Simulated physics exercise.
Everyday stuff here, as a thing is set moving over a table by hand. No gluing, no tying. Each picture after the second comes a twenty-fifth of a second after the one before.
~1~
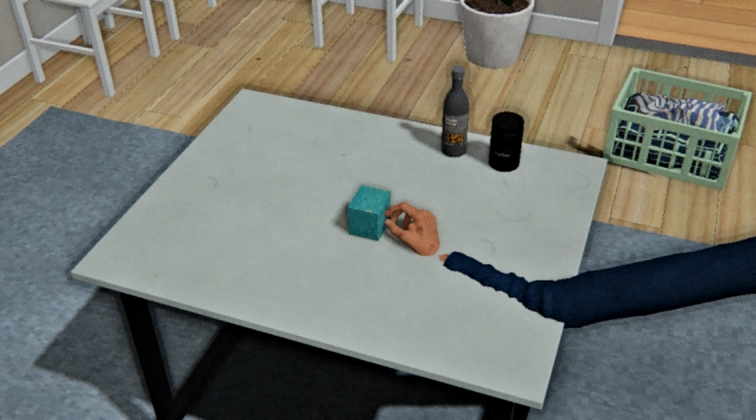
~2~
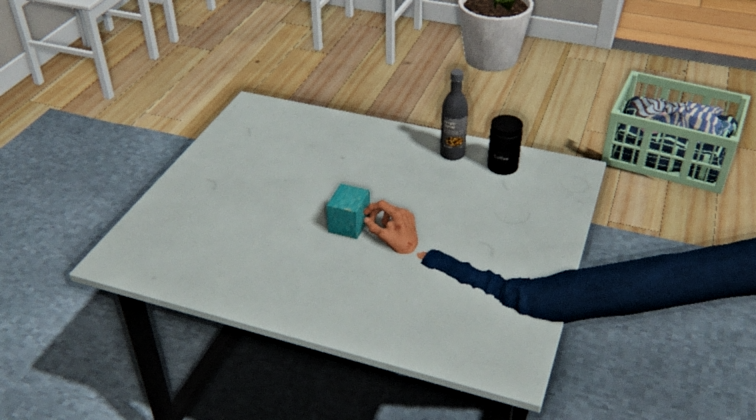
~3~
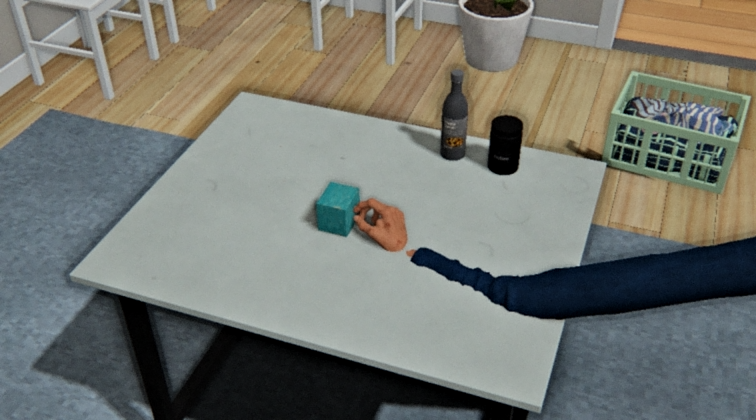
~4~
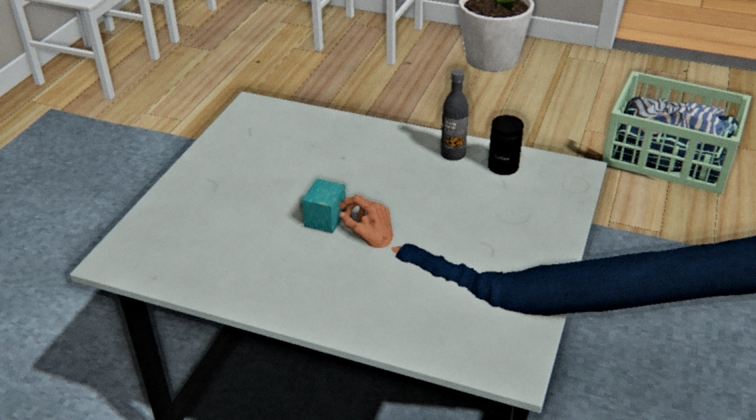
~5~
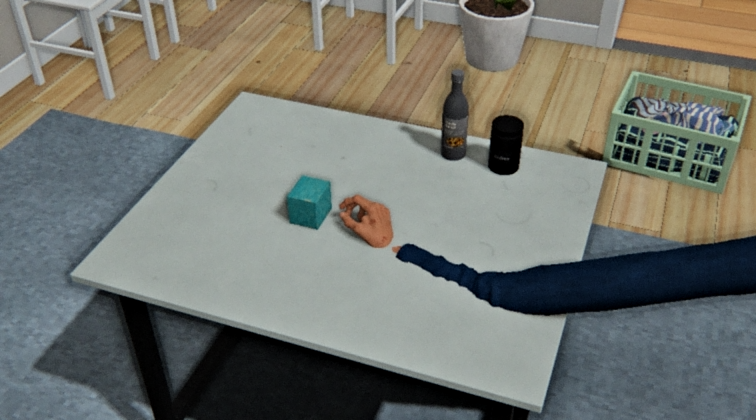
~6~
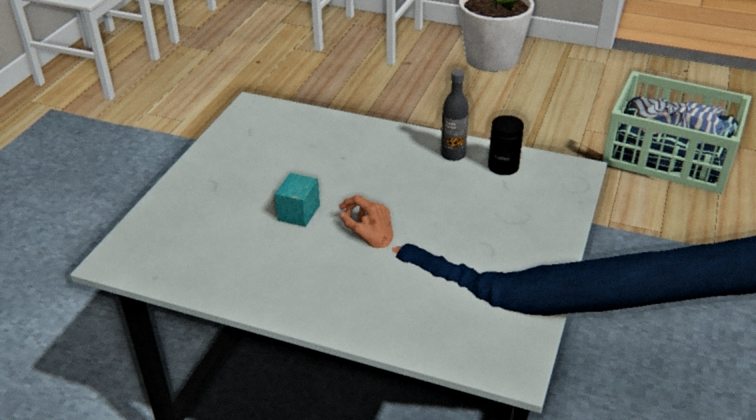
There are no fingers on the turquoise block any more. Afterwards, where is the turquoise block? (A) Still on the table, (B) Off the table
The answer is A.
Then, 0.10 s past the last view, turquoise block displaced about its own width near (279, 196).
Then, 0.30 s past the last view, turquoise block displaced about its own width near (276, 195).
Finally, moved from the start, turquoise block. Final places as the last picture's camera would see them, turquoise block near (276, 195).
